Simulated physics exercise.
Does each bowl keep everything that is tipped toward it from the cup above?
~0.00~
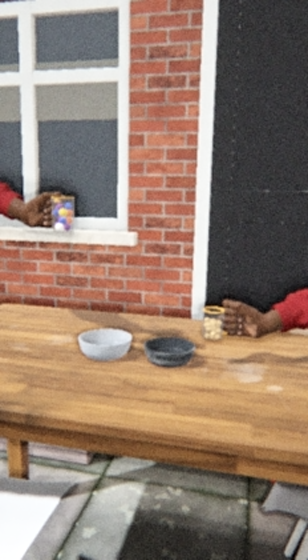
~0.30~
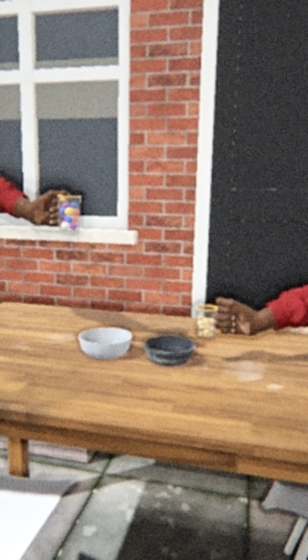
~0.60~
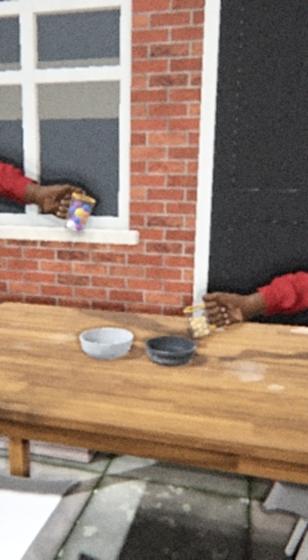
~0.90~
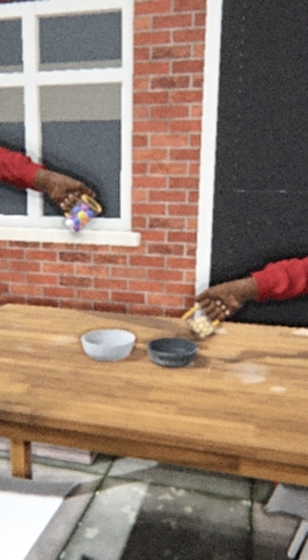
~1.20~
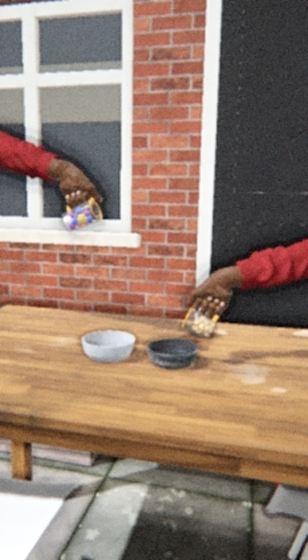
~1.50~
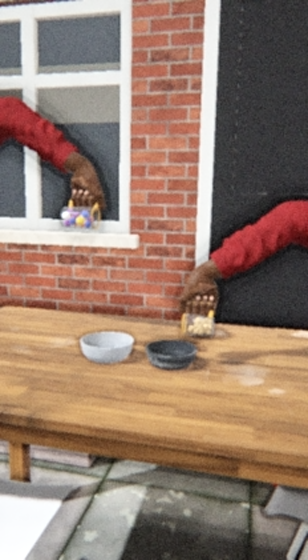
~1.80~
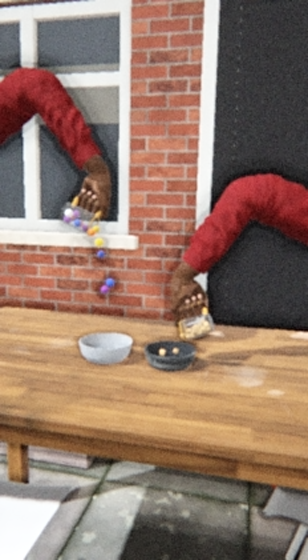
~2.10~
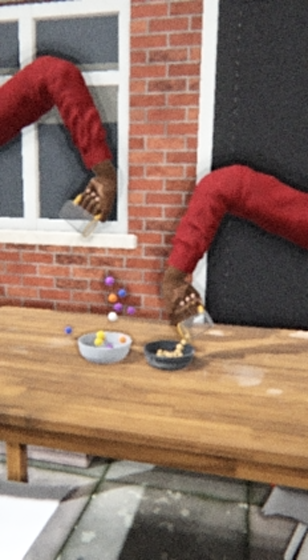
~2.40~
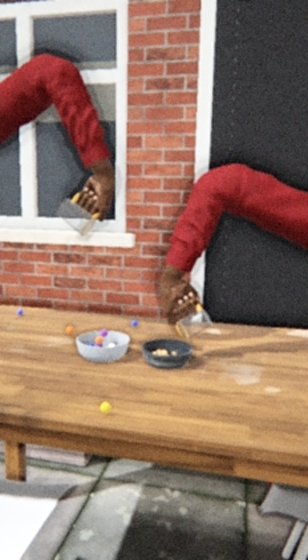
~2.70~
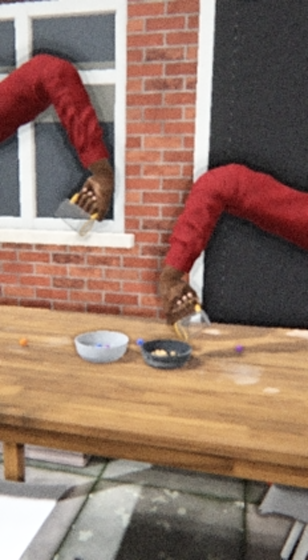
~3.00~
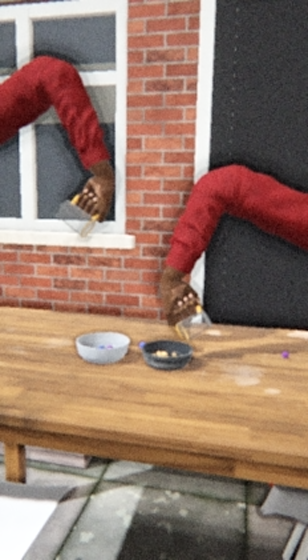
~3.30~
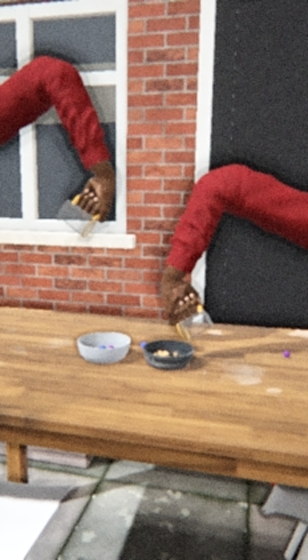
No, only the dark bowl on the right keeps its whole cupful. The light bowl on the left holds on to some of the colourful balls, but others bounce out and scatter over the table.
At the start, two red-sleeved arms hold clear cups near a brick wall, the left one with colourful balls high by the window and the right one with pale pieces low over a wooden table. Both hands move inward and tip their cups over. The balls drop a long way toward the light grey bowl, while the pale pieces slide into the dark bowl close below. Several balls bounce out and scatter across the table. At the end, some balls remain in the light bowl, a purple one lies off to the right, and the pale pieces rest in the dark bowl.
